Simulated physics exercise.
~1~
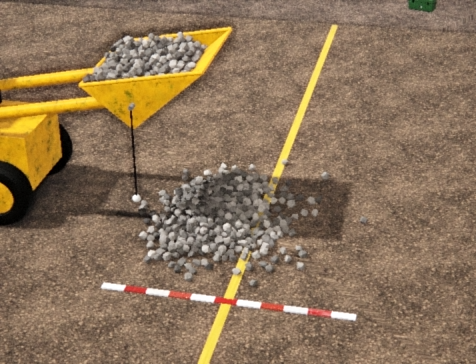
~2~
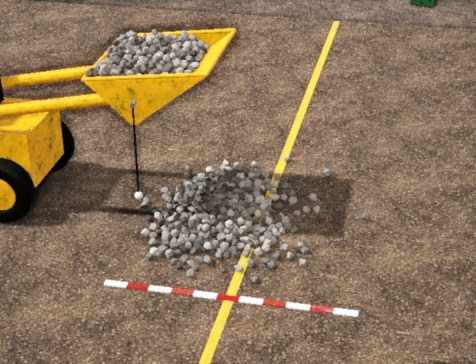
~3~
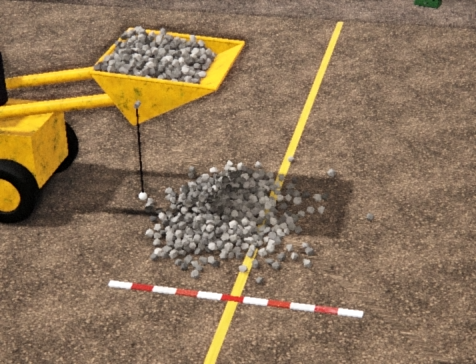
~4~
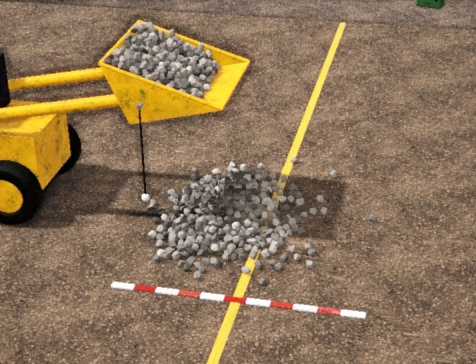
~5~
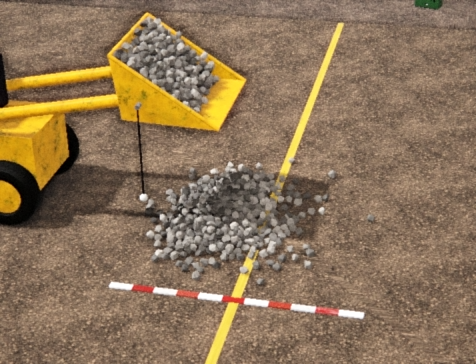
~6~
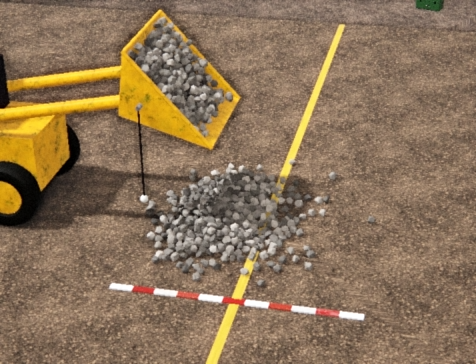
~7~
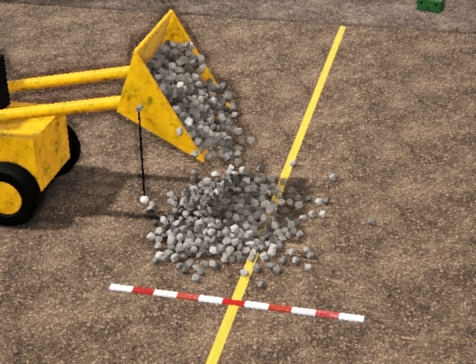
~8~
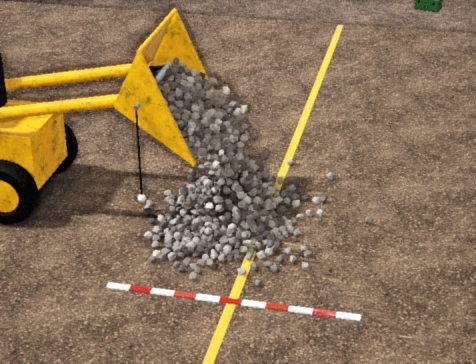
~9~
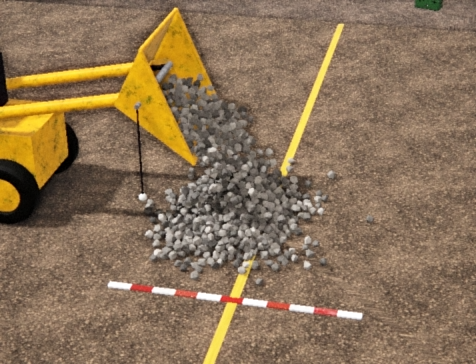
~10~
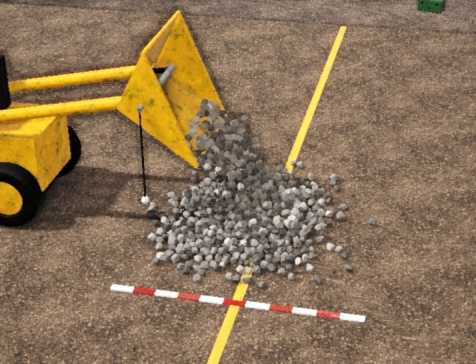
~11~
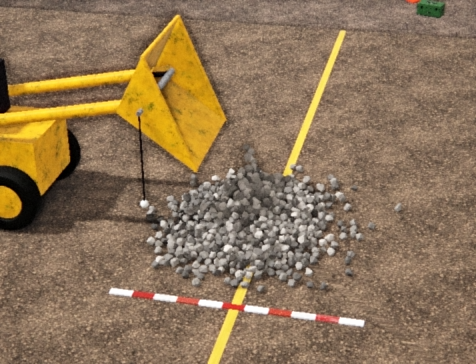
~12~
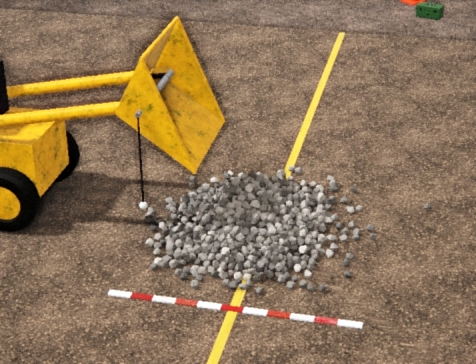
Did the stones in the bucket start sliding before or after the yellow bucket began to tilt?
The stones started sliding after the yellow bucket had already begun to tilt.
